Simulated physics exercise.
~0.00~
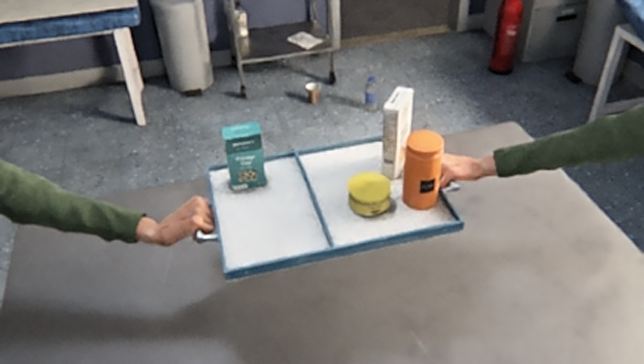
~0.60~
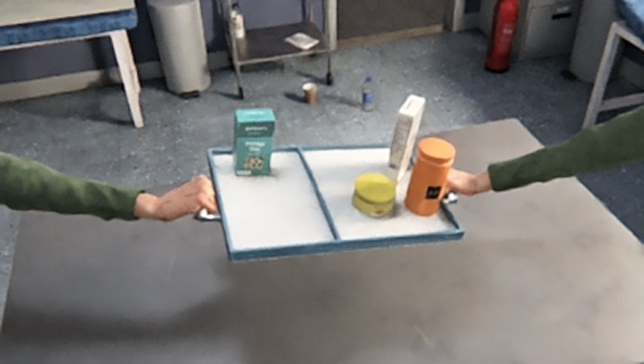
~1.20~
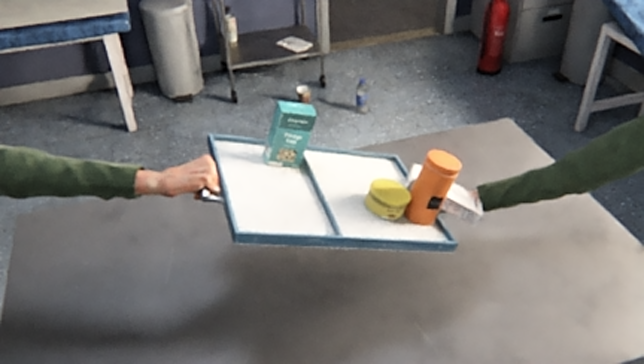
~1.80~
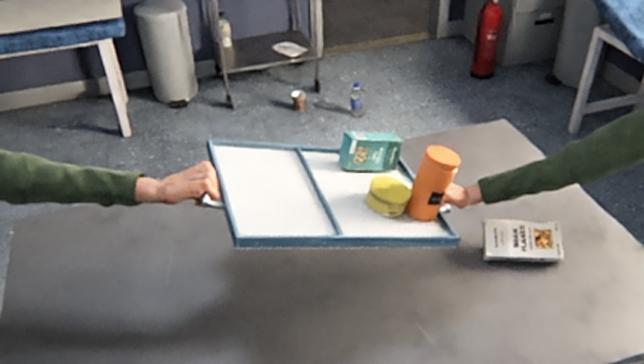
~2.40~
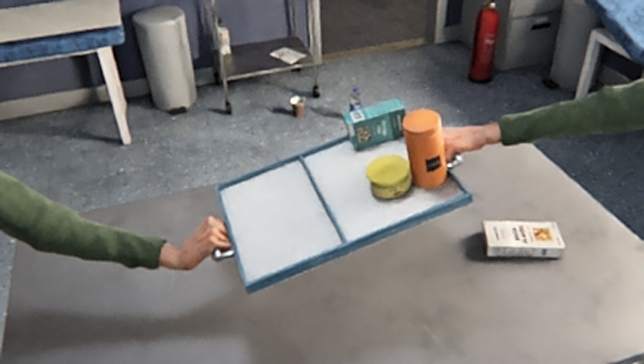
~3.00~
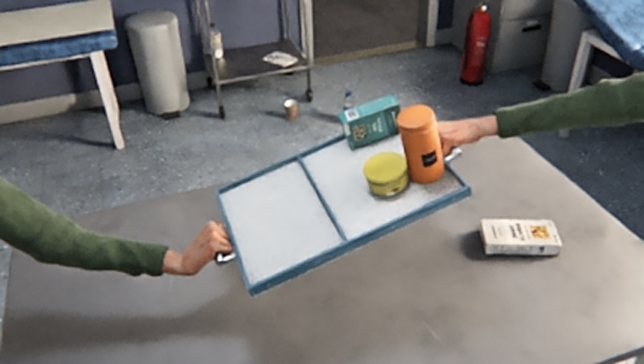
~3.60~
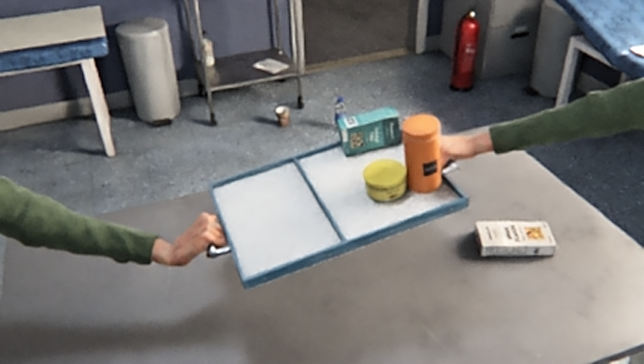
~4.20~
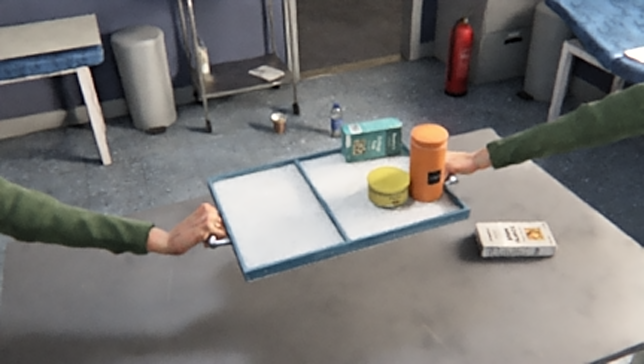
Two hands tipped a blue-rimmed tray down to the right, and the white packet fell onto the table while the turquoise one slid across and toppled; they then tilted it left and levelled it, with the orange jar and yellow tub still aboard.
